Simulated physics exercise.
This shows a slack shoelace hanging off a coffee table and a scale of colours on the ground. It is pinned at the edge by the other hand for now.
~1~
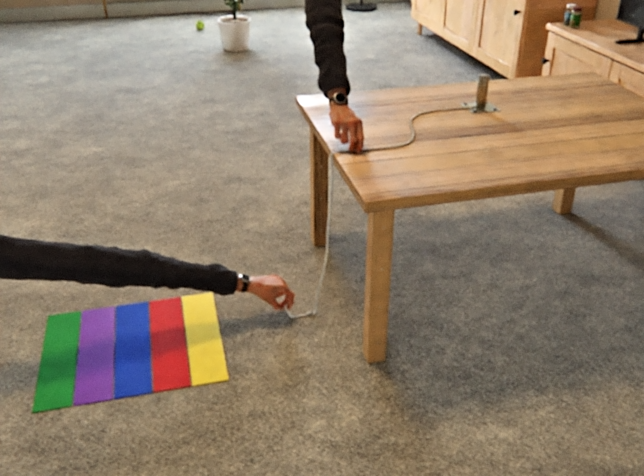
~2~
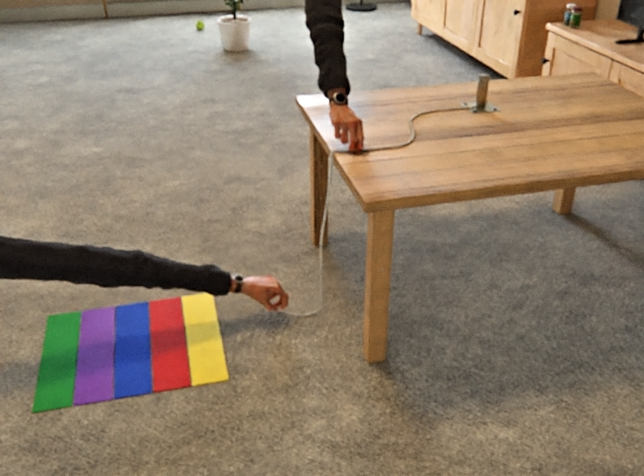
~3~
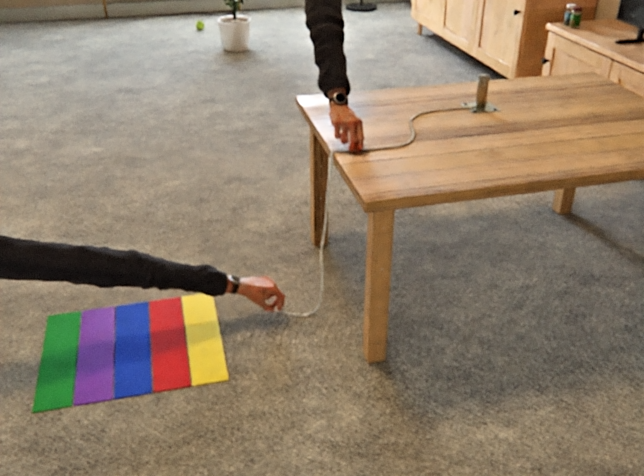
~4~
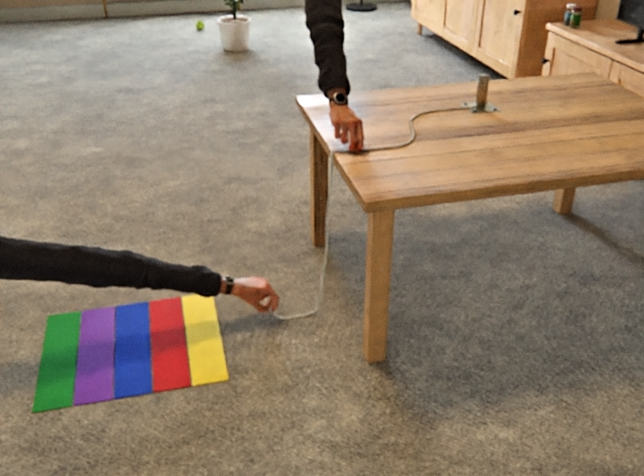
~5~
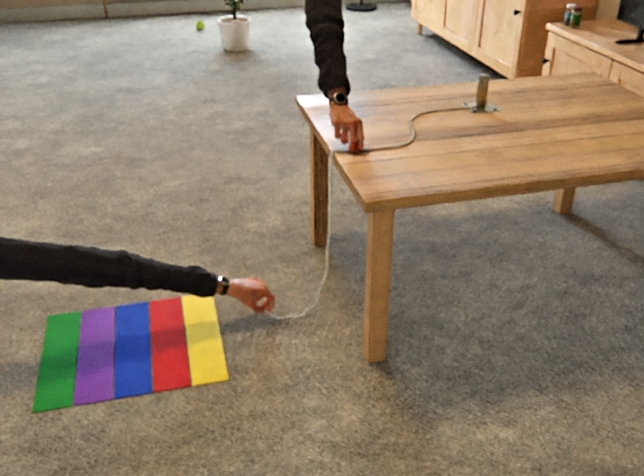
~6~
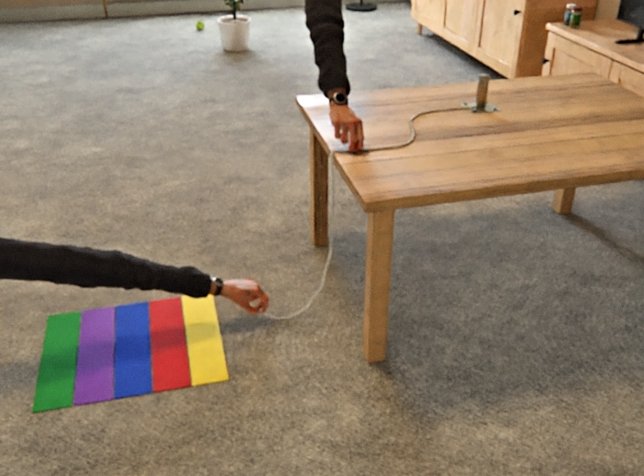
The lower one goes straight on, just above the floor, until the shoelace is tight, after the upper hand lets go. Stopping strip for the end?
Blue.
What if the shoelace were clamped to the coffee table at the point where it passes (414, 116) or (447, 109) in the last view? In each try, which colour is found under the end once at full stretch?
In order, blue and blue.
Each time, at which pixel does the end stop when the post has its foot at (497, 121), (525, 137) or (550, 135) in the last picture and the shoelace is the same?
You'd find it around (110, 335), then (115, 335), and finally (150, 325).
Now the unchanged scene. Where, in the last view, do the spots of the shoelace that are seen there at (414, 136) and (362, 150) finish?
(380, 134) for the first, (323, 155) for the second.
A little later, end near (187, 322); over yellow.
Next, end near (149, 328); over red.
When it is tight, end near (126, 331); over blue. The blue one.
